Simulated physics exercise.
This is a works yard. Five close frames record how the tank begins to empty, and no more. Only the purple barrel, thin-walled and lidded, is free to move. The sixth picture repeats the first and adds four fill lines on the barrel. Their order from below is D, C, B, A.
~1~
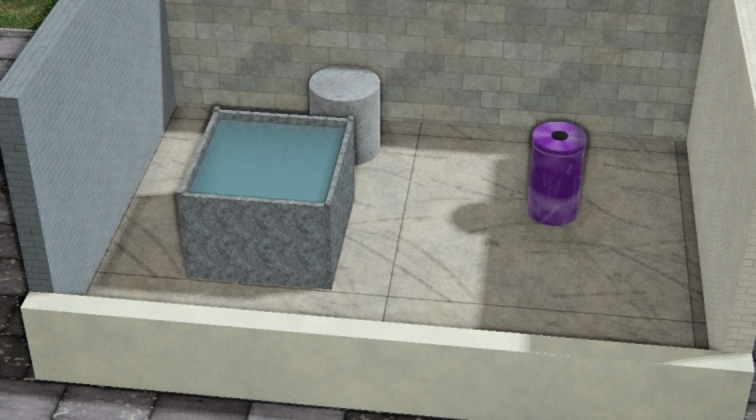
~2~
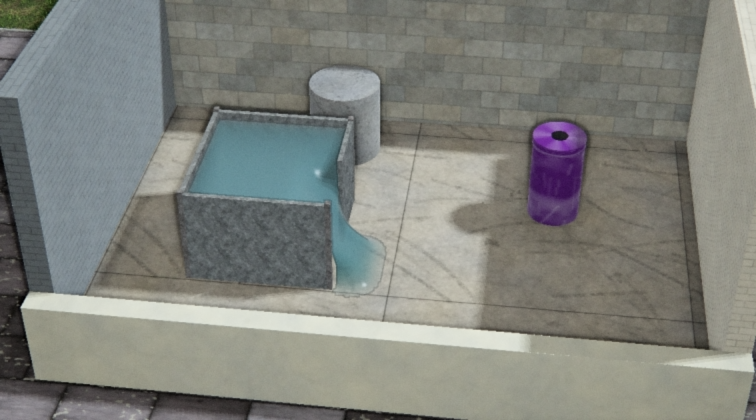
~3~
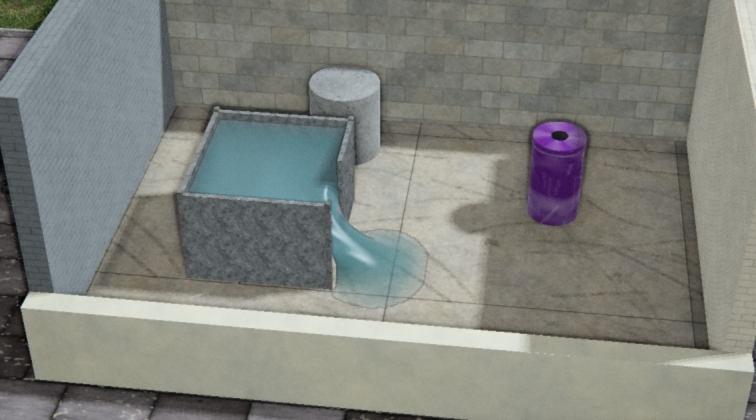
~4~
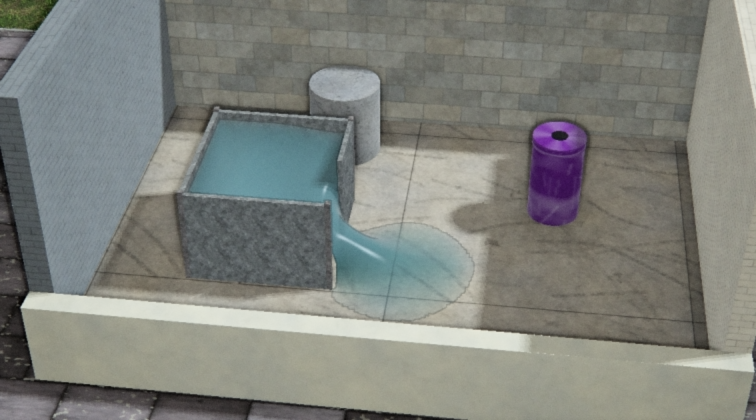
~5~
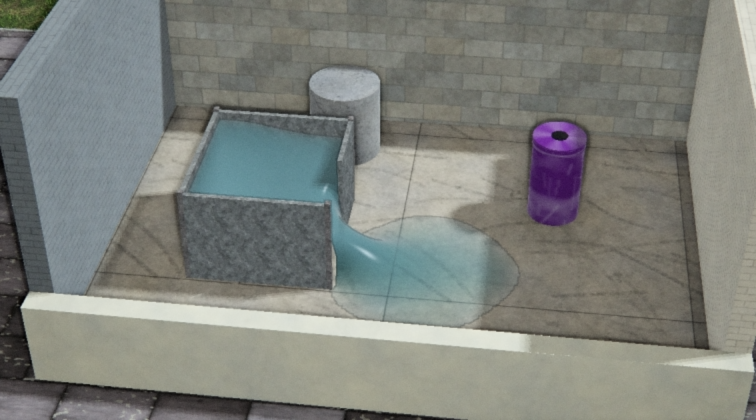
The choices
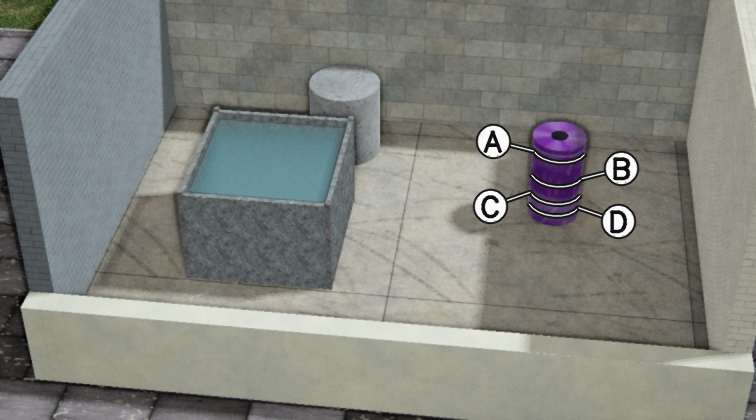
Water fills a square stone tank in a walled yard, then starts pouring out through its right side near the front corner. It spreads over the paved ground in a widening rounded pool, reaching rightward across the slabs, while the purple barrel on the right stays still.
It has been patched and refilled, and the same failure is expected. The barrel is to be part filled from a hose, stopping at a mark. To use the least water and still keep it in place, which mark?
I would pick line C.
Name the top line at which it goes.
That is line D.
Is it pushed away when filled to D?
Yes, it does.
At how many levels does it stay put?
Three.
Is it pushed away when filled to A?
No.
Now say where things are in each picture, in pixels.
The first picture shows lid of the purple barrel at (560, 136); tank full, its middle at (270, 162).
In the second picture, 2 % of the ground under water, its edge towards the barrel at (374, 243).
In the third picture, 4 % of the ground under water, its edge towards the barrel at (417, 252).
In the fourth picture, 7 % of the ground under water, its edge towards the barrel at (444, 236).
The fifth picture shows lid of the purple barrel at (560, 136); 11 % of the ground under water, its edge towards the barrel at (476, 232).
In white, A at (558, 162); B at (556, 186); C at (554, 204); D at (553, 215); from the bottom up D, C, B, A.
With A, it does not move.
With B, it does not move.
With C, it does not move.
With D, it is pushed about its own width away.
